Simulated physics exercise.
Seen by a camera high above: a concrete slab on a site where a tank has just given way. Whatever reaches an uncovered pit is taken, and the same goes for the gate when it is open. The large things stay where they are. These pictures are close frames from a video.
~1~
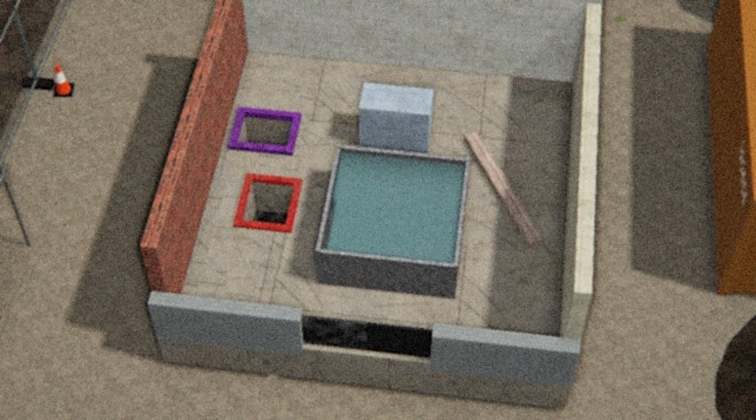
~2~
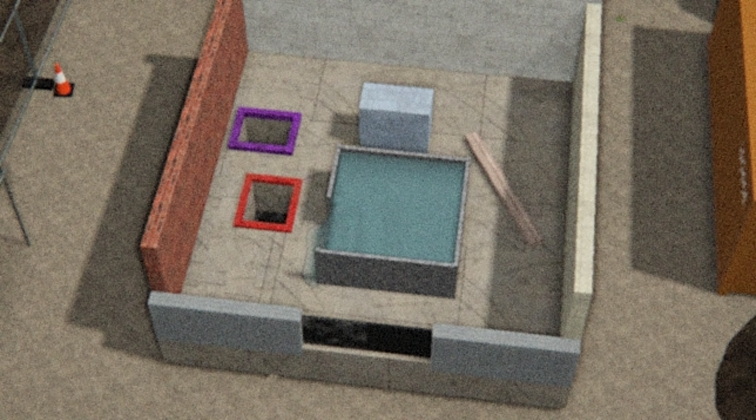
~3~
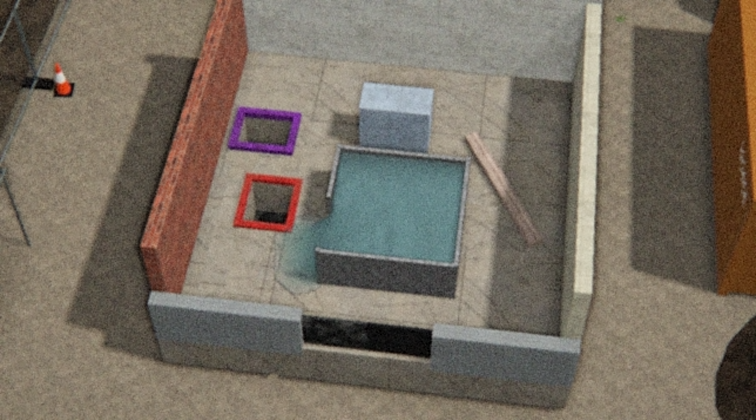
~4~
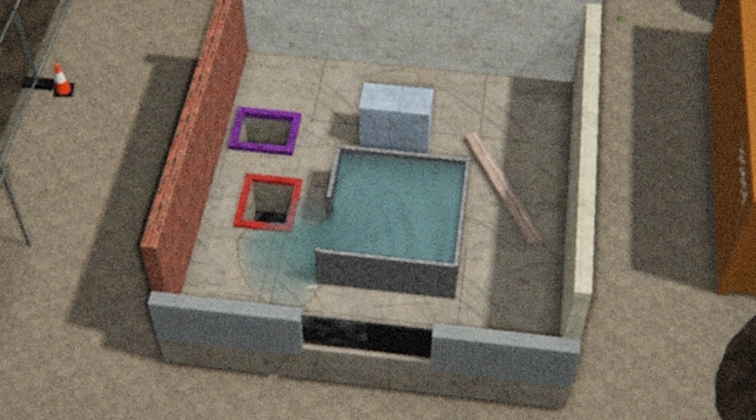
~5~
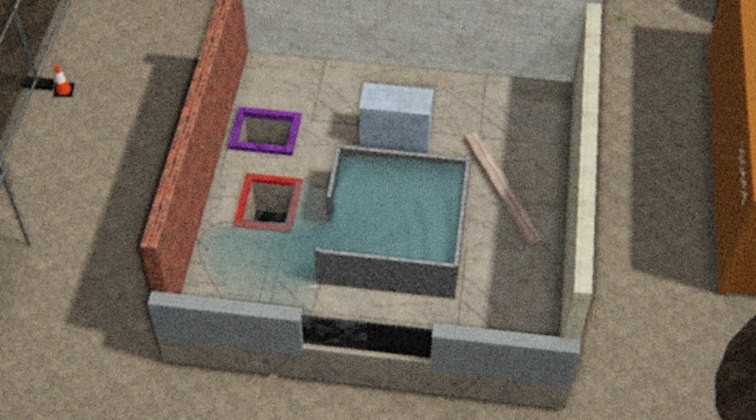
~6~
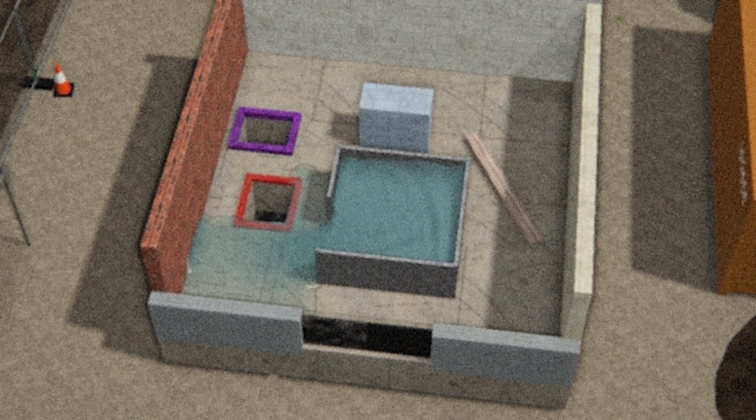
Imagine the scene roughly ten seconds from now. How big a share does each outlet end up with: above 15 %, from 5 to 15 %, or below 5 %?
I expect the gate to account for a fraction below five per cent. I expect the red pit to account for upward of fifteen per cent. I expect the purple pit to account for five up to fifteen per cent.
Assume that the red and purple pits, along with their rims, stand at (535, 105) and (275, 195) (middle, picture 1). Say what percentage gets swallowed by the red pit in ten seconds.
Red: 8 %.
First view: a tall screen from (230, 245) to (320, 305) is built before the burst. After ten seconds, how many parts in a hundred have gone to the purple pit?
Share for purple - 2 in a hundred.
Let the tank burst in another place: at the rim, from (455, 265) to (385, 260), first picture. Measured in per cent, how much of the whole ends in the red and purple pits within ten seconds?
In percent: Red 8, purple 4.
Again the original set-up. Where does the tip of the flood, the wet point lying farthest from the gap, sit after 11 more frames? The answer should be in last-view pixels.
The front's farthest point is close to (241, 80).
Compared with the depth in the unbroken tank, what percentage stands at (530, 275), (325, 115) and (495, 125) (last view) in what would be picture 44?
First spot 10 %, second 2 %, third 0 %.
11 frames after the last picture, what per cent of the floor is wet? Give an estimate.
Around 25 percent of it.
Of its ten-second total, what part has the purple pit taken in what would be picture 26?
I get 45 per cent.
A moment on, water covers 20 % of the floor; the gate 0 %, the red pit 3 %, the purple pit 0 %.
Next, water covers 25 % of the floor; the gate 0 %, the red pit 5 %, the purple pit 1 %.
Then, water covers 45 % of the floor; the gate 0 %, the red pit 9 %, the purple pit 4 %.
Later, water covers 75 % of the floor; the gate 0 %, the red pit 15 %, the purple pit 8 %.
In the end, water covers 90 % of the floor; the gate 0 %, the red pit 19 %, the purple pit 9 %.
